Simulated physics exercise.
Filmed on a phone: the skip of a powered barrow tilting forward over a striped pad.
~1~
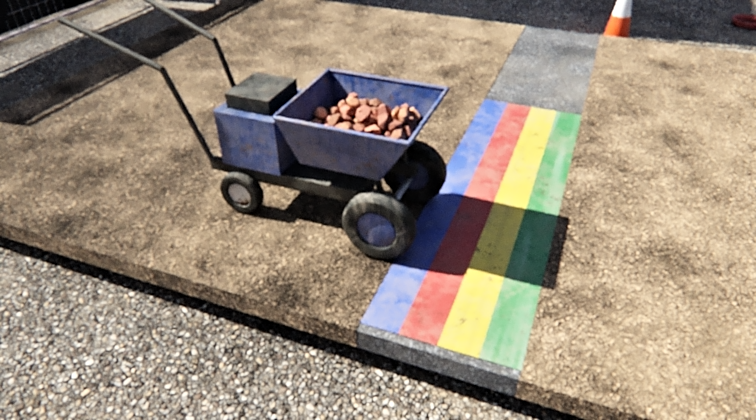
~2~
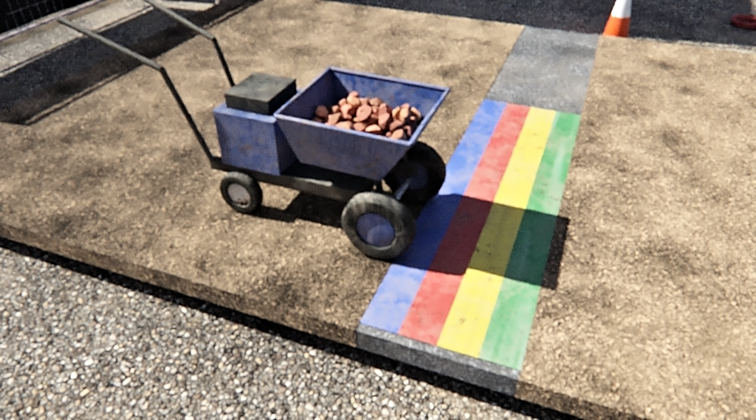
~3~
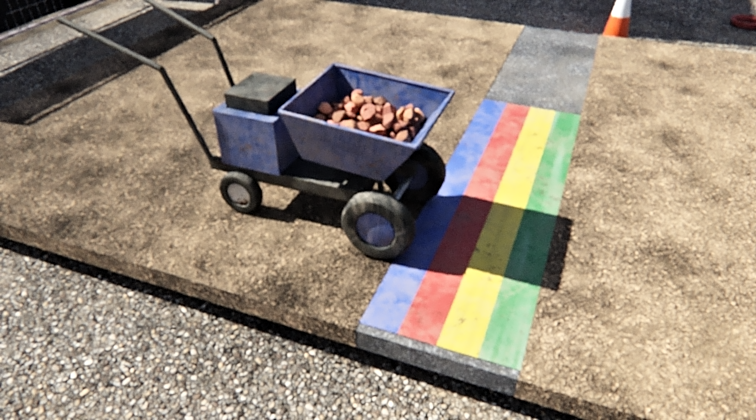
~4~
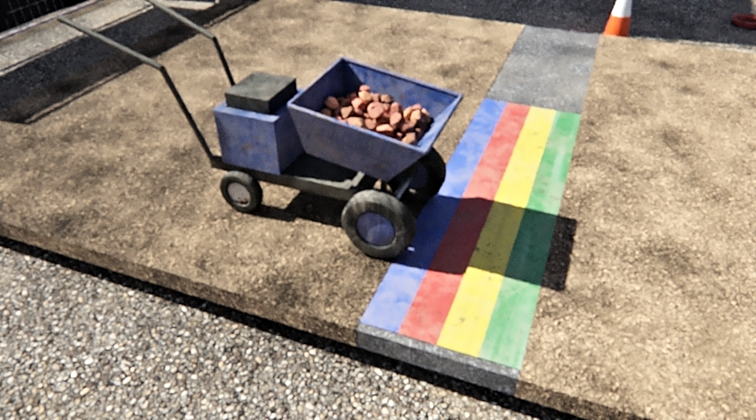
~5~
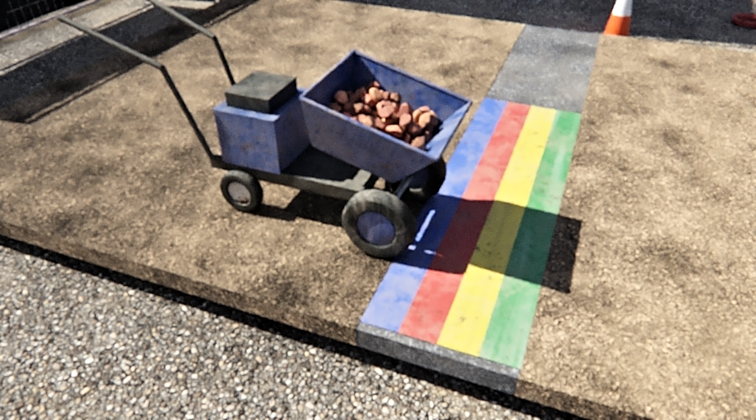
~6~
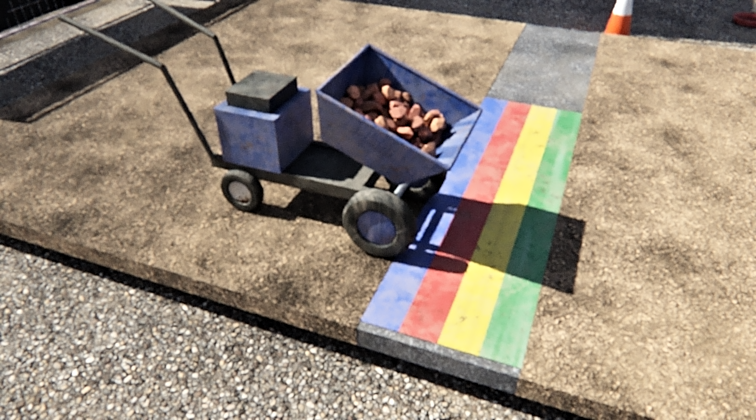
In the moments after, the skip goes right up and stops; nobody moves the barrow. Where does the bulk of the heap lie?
Most covered: The green band.
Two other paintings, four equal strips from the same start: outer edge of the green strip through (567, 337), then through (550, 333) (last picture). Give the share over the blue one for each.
The first gives 0 %, the second 0 %.
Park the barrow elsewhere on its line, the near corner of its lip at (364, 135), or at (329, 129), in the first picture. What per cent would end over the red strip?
About 20 and 40 per cent.
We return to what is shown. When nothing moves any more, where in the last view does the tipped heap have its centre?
Roughly at (527, 250).
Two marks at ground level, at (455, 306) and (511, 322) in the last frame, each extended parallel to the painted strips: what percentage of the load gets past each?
Roughly 70 per cent, and 30 per cent.
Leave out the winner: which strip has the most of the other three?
In second place: The strip in yellow.
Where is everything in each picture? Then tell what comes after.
The first frame shows lip of the skip (409, 144), level; top of the load (363, 117), lumps of rubble; blue strip (399, 288); red strip (435, 298); yellow strip (473, 308); green strip (512, 319).
The second frame shows lip of the skip (411, 145), tipped barely; top of the load (364, 116).
The third frame shows lip of the skip (416, 148), tipped barely; top of the load (367, 111).
The fourth frame shows lip of the skip (426, 153), tipped a little; top of the load (361, 104).
The fifth frame shows lip of the skip (437, 160), tipped clearly; top of the load (365, 110).
The sixth frame shows lip of the skip (449, 169), tipped clearly; top of the load (377, 108); blue strip (400, 286); red strip (436, 296); yellow strip (473, 306); green strip (512, 317).
Just after the last frame, skip tipped steeply; every one in the skip.
A moment on, skip tipped right over; the larger part in the skip; about a tenth over the yellow strip; about a tenth over the green strip.
Further on, skip tipped right over; roughly a quarter in the skip; roughly a quarter over the yellow strip; roughly a third over the green strip; roughly a quarter off the paint.
When it is over, skip tipped right over; roughly a quarter in the skip; not one over the blue strip; not one over the red strip; roughly a quarter over the yellow strip; roughly a third over the green strip; roughly a quarter off the paint.
